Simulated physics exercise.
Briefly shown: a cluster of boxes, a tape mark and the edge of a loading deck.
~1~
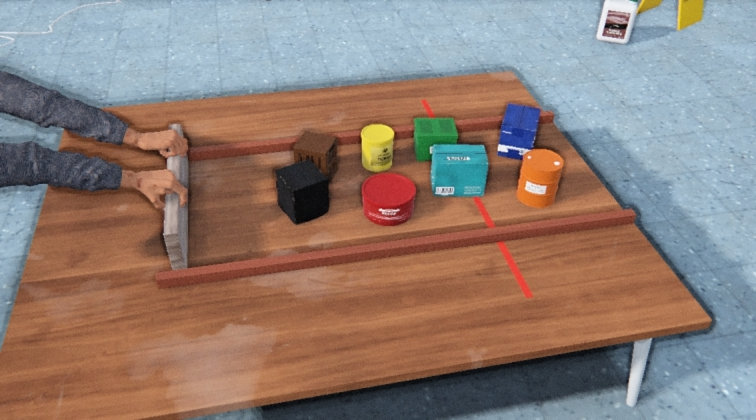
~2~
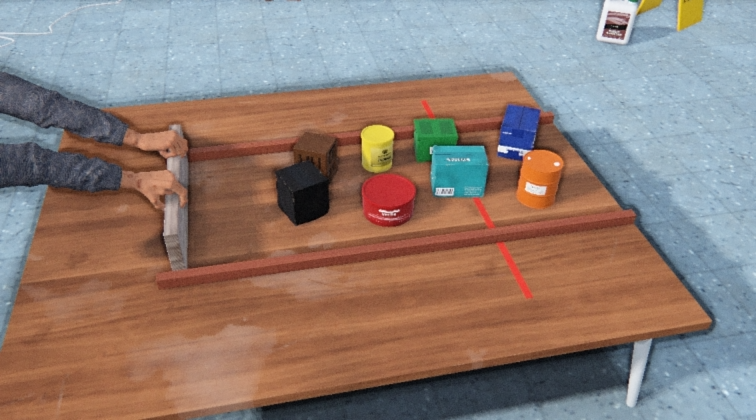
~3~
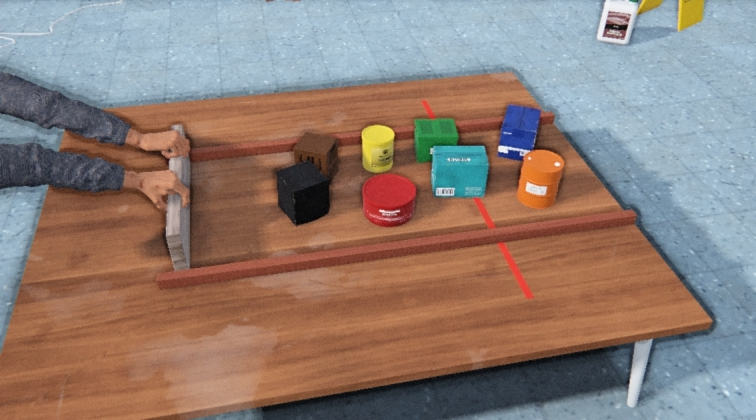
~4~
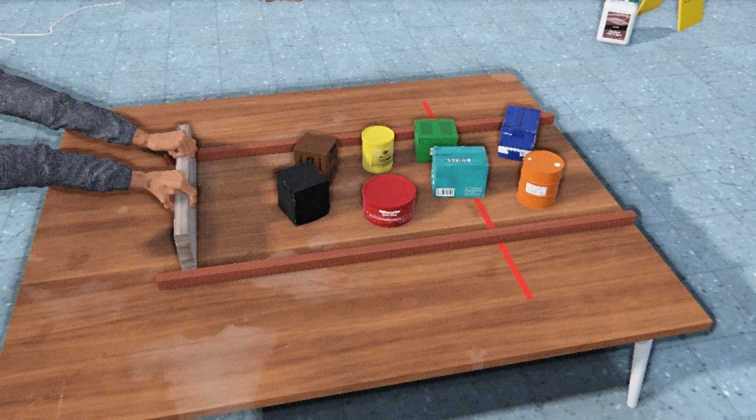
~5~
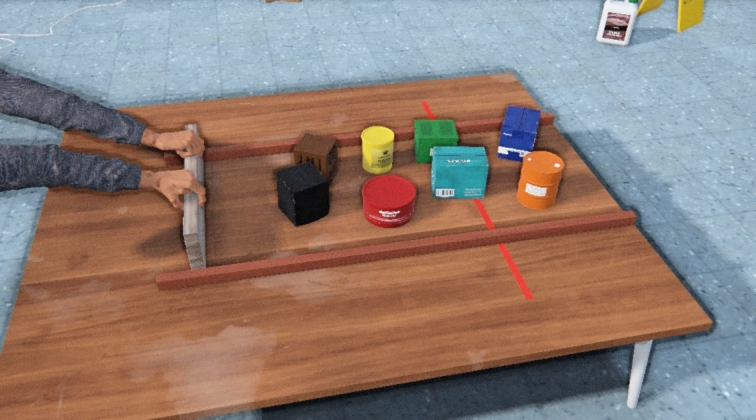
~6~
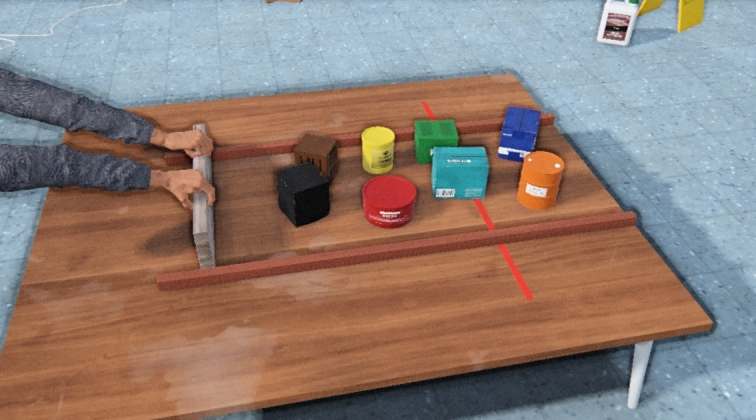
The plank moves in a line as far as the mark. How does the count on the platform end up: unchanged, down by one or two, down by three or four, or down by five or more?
It ends unchanged.
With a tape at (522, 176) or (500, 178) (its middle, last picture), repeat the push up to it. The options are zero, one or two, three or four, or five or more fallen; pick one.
The first spot gives three or four, the second gives one or two.
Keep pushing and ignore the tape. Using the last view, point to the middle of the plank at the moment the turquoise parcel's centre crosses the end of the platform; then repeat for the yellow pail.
The middle is at (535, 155) when it's the turquoise parcel, and at (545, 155) when it's the yellow pail.
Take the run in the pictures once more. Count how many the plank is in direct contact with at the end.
In contact: 2.
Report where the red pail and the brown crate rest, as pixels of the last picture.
Final positions - red pail around (540, 185), brown crate around (471, 140).
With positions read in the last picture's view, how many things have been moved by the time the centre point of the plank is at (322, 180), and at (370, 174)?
By then 3, and later 6.
Soon after, none off yet; blue parcel at rest near (519, 135); orange canister at rest near (540, 181); turquoise parcel at rest near (459, 173).
Then, none off yet; blue parcel at rest near (519, 135); orange canister at rest near (540, 181); turquoise parcel moved about its own width near (484, 163).
At rest, the number that fall off is zero.
